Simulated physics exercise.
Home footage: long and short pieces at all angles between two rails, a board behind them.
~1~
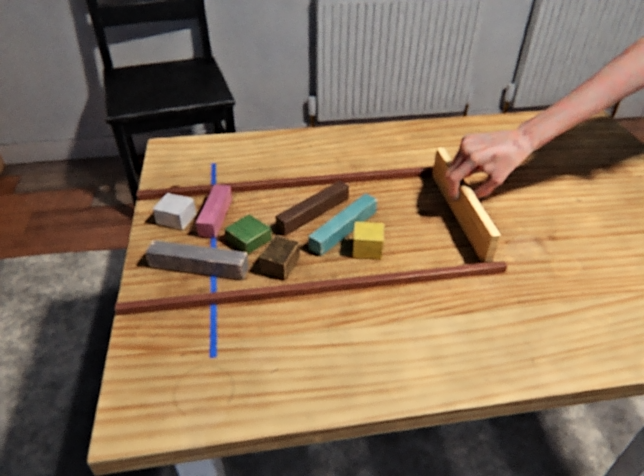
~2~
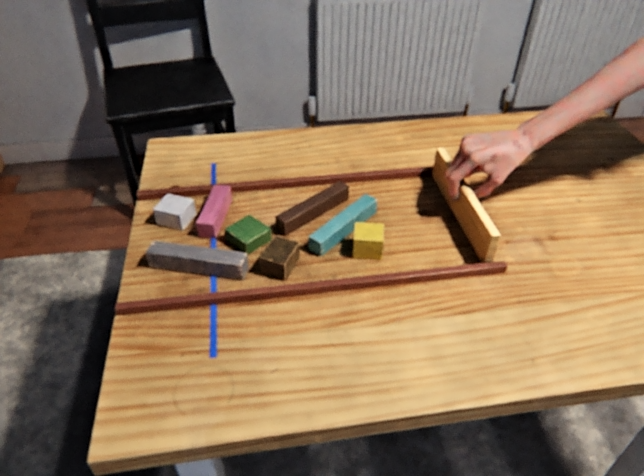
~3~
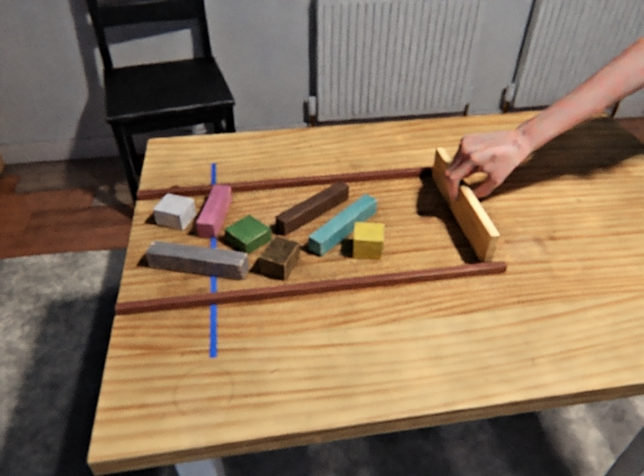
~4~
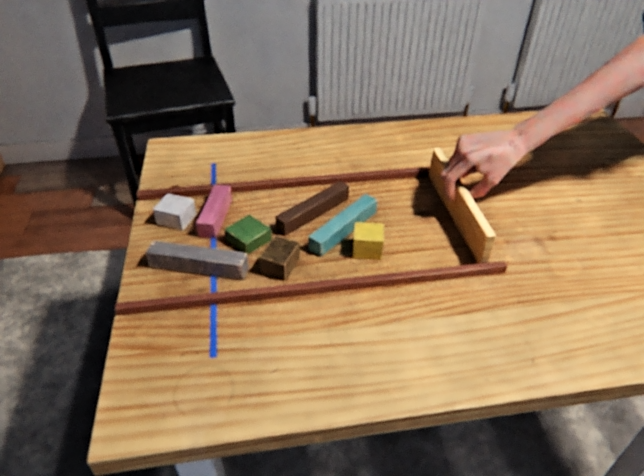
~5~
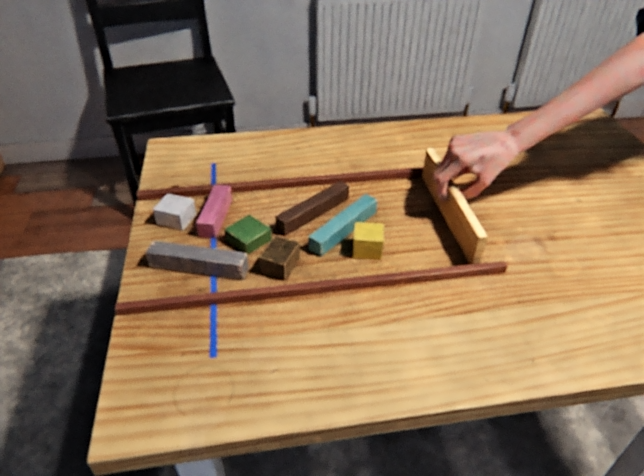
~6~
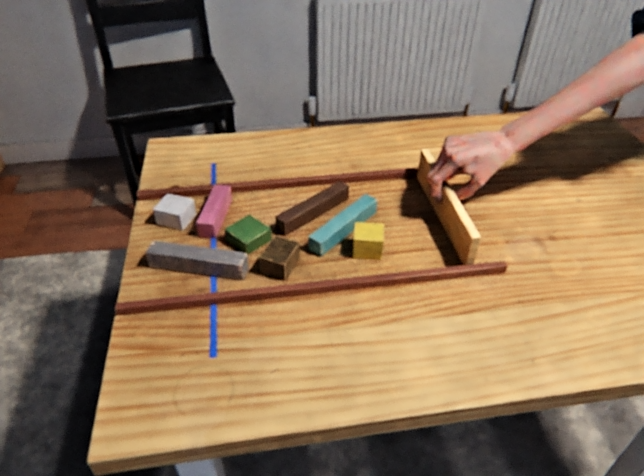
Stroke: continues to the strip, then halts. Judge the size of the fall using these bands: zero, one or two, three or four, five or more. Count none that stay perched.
One or two come down.
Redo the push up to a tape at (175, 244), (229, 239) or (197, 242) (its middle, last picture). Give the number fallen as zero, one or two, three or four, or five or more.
In turn: Three to four; none; just one or two.
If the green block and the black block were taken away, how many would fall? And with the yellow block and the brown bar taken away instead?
The counts: 1 and 0.
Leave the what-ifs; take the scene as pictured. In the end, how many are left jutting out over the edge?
That would be 2.
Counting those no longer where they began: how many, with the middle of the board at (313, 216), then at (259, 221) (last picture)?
In order, the tallies are 5 and 7.
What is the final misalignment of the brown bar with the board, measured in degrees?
I'd estimate about 25 degrees.
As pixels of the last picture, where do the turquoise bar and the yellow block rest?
The turquoise bar ends at (187, 236) and the yellow block at (197, 261).
A little later, none off yet; white block at rest near (175, 212); grey bar at rest near (198, 260); pink bar at rest near (215, 211).
When it is over, the number that fall off is one or two; down, grey bar.
